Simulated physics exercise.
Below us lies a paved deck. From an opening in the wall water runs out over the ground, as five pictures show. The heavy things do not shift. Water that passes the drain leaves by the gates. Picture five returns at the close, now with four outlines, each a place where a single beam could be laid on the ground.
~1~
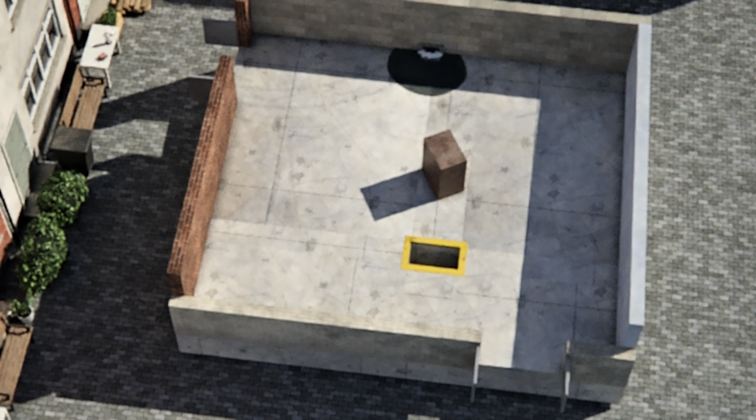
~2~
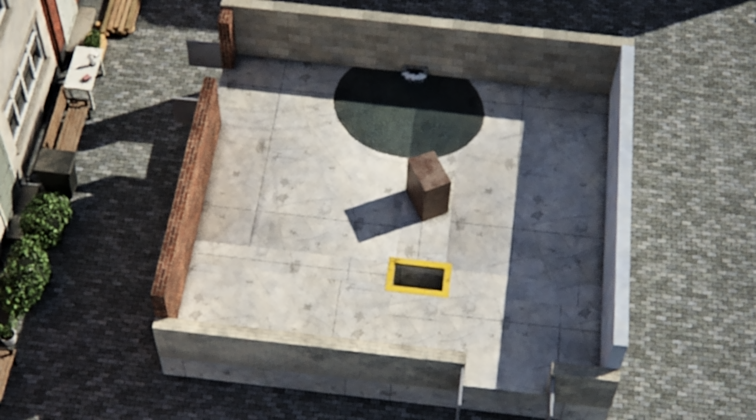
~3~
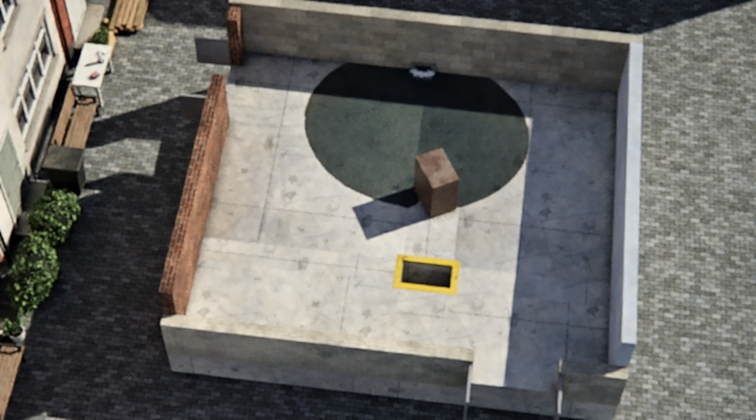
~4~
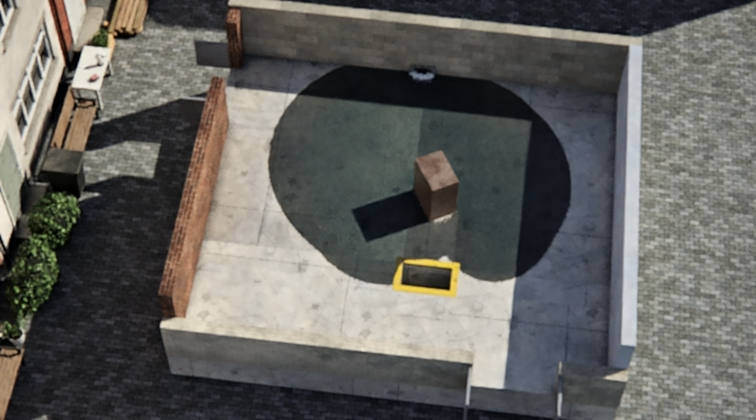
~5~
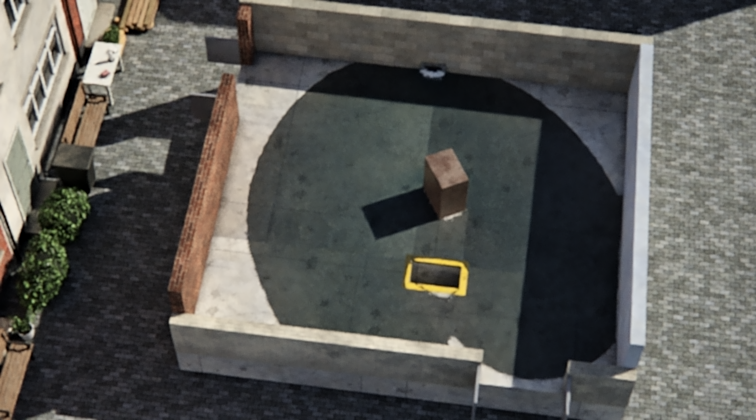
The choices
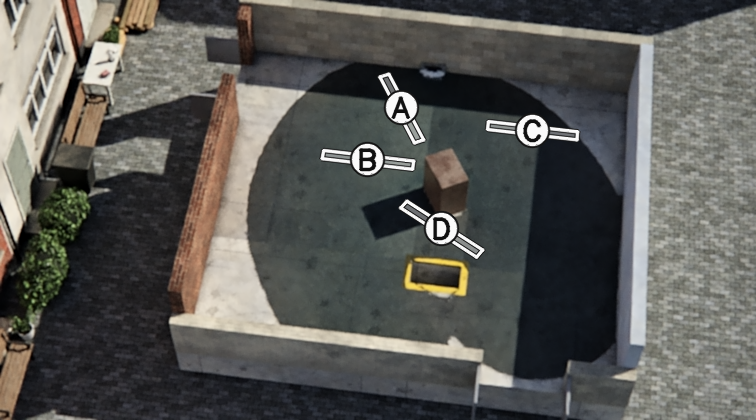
A dark, wet patch spreads across a pale paved deck enclosed by low walls, seen from high above at a slant. A brown block stands near the middle, a yellow-rimmed drain pit lies below it, a white outfall sits at the back wall, and a brick wall runs along the left. The rounded patch widens from the outfall, surrounds the block, then reaches the pit and near wall, as the camera shifts slightly.
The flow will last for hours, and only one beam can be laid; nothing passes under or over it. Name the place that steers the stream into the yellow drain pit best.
Best: C.
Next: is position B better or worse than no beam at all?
It is worse.
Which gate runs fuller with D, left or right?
The right one.
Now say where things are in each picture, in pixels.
In the first frame, outfall at (431, 48); yellow drain pit at (434, 256); open gate at (521, 357); open gate at (244, 74); front seen at (421, 90), 3 % of the ground wet; yellow drain pit still dry.
In the second frame, front seen at (387, 151), 10 % of the ground wet; yellow drain pit still dry.
In the third frame, front seen at (409, 203), 23 % of the ground wet; yellow drain pit still dry.
In the fourth frame, front seen at (386, 281), 42 % of the ground wet; yellow drain pit still dry.
In the fifth frame, front seen at (605, 345), 71 % of the ground wet; yellow drain pit taking water.
On the marked copy, A from (384, 75) to (419, 141); B from (322, 154) to (413, 165); C from (487, 125) to (577, 135); D from (403, 204) to (479, 253).
With A, about 11 % of the stream goes into the yellow drain pit, about 85 % out by the gates.
With B, about 12 % of the stream goes into the yellow drain pit, about 86 % out by the gates.
With C, about 18 % of the stream goes into the yellow drain pit, about 79 % out by the gates.
With D, about 11 % of the stream goes into the yellow drain pit, about 87 % out by the gates.
